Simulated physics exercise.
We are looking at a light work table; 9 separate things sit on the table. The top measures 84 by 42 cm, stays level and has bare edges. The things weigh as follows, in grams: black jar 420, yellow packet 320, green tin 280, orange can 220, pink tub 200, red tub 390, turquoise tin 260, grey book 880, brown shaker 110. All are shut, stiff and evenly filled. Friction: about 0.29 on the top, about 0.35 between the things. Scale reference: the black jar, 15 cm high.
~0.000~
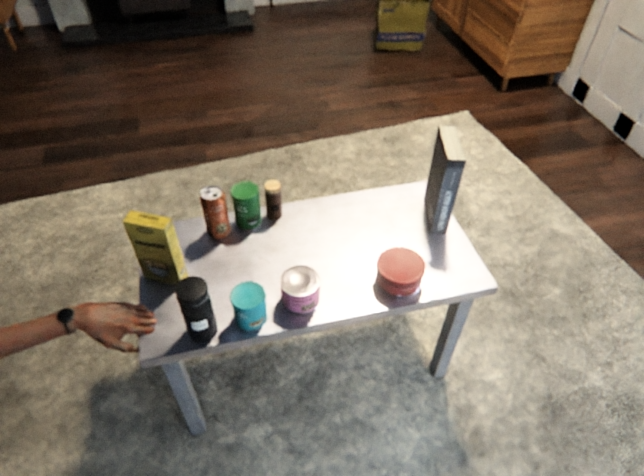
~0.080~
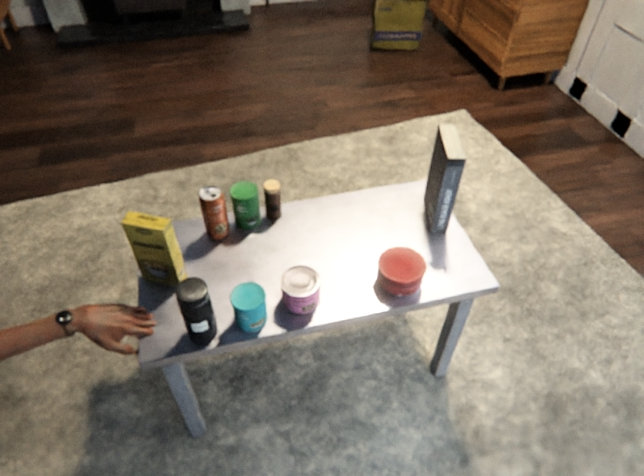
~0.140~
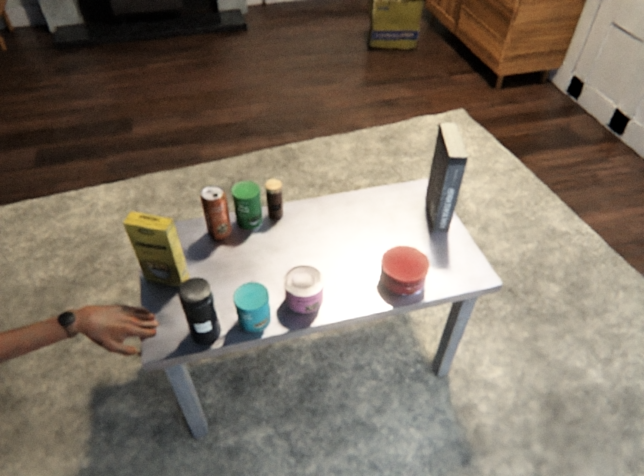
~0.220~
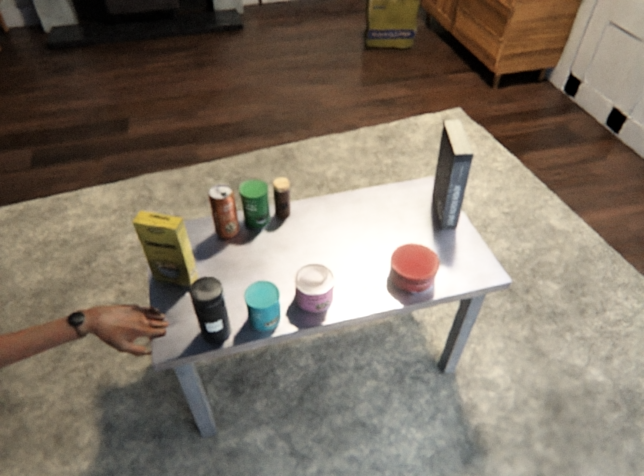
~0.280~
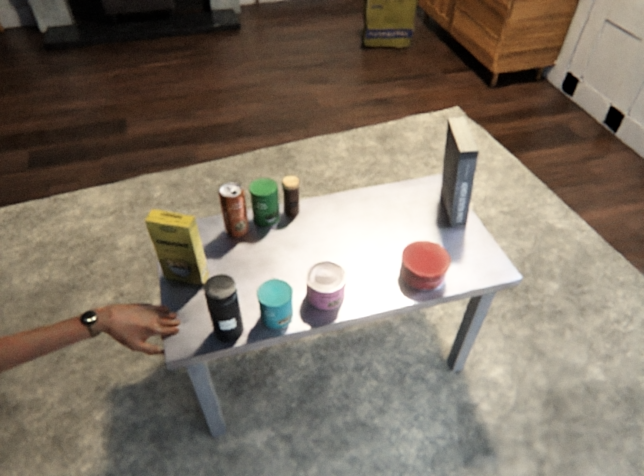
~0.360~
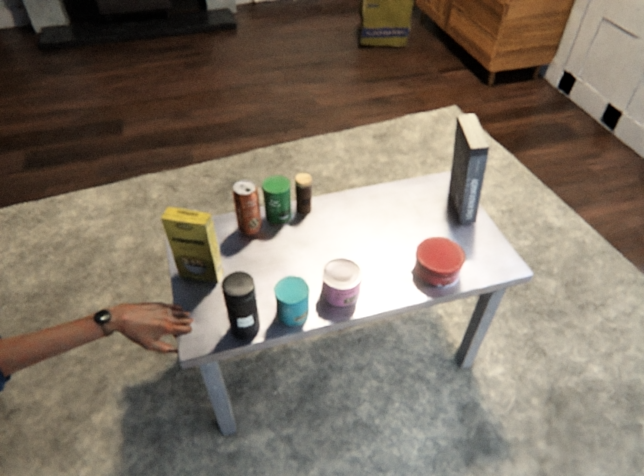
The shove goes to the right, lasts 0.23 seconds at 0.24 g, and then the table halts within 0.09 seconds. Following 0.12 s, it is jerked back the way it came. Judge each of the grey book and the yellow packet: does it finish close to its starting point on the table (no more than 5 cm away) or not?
Grey book: Not close. Yellow packet: Close.
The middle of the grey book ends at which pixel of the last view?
It comes to rest near (501, 285).
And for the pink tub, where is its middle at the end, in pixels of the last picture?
Its middle settles close to pixel (302, 292).
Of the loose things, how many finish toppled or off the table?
My answer is 1.
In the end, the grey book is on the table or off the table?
Grey book: Goes out of bounds.
After 0.46 s, table 9 cm from its start; grey book leaning 6° near (478, 170); yellow packet slid 3 cm near (203, 245); orange can slid 3 cm.
After 0.86 s, grey book now off the table.
After 0.96 s, things are still on the move.
At rest (1.5 s), off the table, grey book; the other 8 in place, give or take 5 cm. In the last view, grey book near (501, 285), yellow packet near (151, 256).
